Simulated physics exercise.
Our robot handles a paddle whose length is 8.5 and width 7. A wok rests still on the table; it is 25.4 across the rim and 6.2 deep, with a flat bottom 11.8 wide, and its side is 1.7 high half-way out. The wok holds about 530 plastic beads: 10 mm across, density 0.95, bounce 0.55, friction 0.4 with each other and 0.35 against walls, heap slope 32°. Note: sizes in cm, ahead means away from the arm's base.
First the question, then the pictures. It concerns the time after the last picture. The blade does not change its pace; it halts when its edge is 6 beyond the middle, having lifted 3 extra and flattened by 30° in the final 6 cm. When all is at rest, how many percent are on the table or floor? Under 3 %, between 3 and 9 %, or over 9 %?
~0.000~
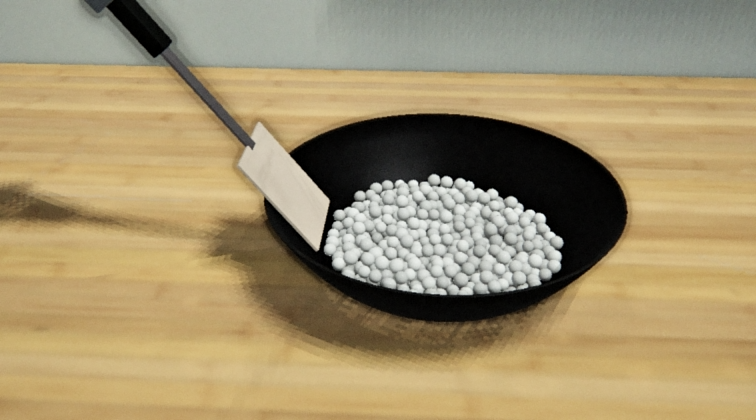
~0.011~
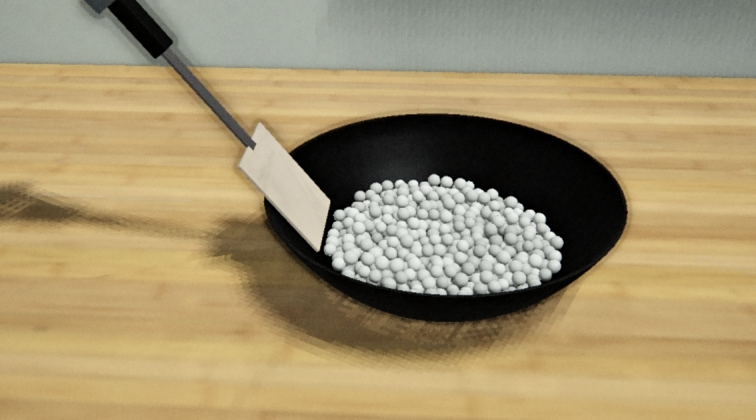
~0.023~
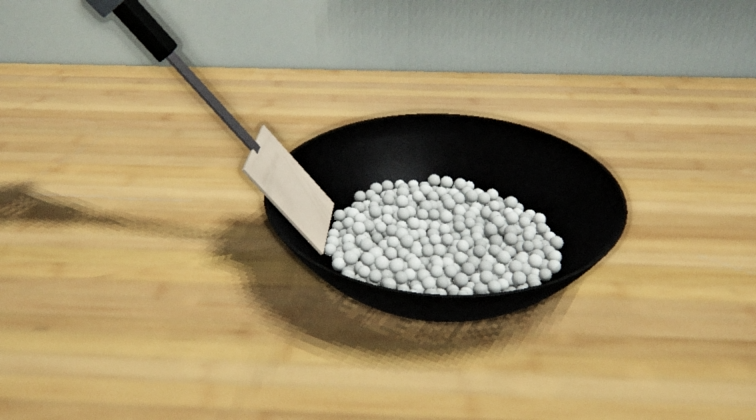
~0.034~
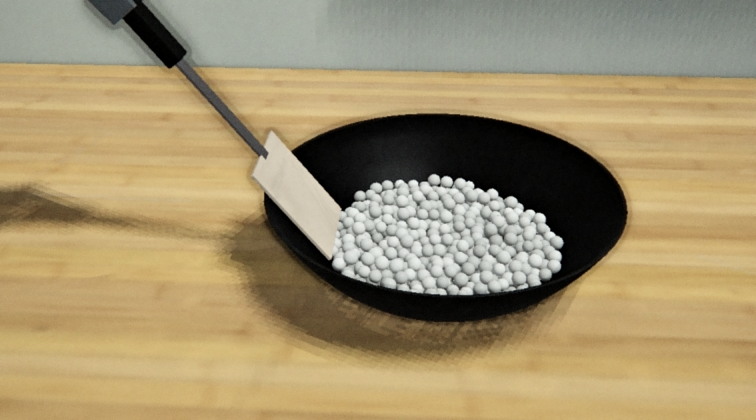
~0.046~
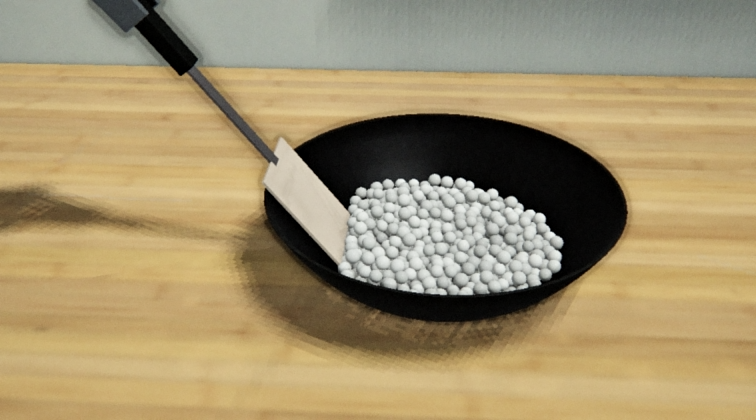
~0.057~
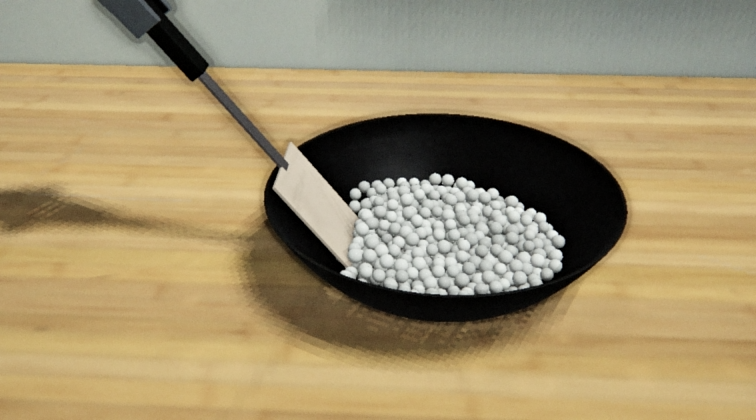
Under 3 %.
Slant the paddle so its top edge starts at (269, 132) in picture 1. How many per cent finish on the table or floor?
Around 0 percent ends up on the table or floor.
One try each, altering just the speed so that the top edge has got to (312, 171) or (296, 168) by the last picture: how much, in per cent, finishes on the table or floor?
Near 5 per cent in the first try and near 0 per cent in the second.
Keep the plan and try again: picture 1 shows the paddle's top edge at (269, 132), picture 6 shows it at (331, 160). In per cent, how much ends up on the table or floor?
Near 5 in a hundred.
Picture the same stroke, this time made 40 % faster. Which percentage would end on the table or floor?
Estimated result: Some 0 %.
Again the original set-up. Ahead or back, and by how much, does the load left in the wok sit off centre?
Some 3.5 cm ahead of the centre.
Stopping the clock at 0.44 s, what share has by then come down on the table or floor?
Roughly 0 percent.
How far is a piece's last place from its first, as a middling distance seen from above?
It works out to roughly 3 cm.
By 0.13 s, sloping 53°, highest piece 4 above the table; 527 in the wok.
By 0.20 s, sloping 41°, highest piece 5 above the table; 527 in the wok.
By 0.44 s, sloping 23°, highest piece 5 above the table; 527 in the wok.
By 1.49 s, sloping 23°, highest piece 5 above the table; 527 in the wok.
Final count, 527 in the wok. That is 0 % on the table or floor.
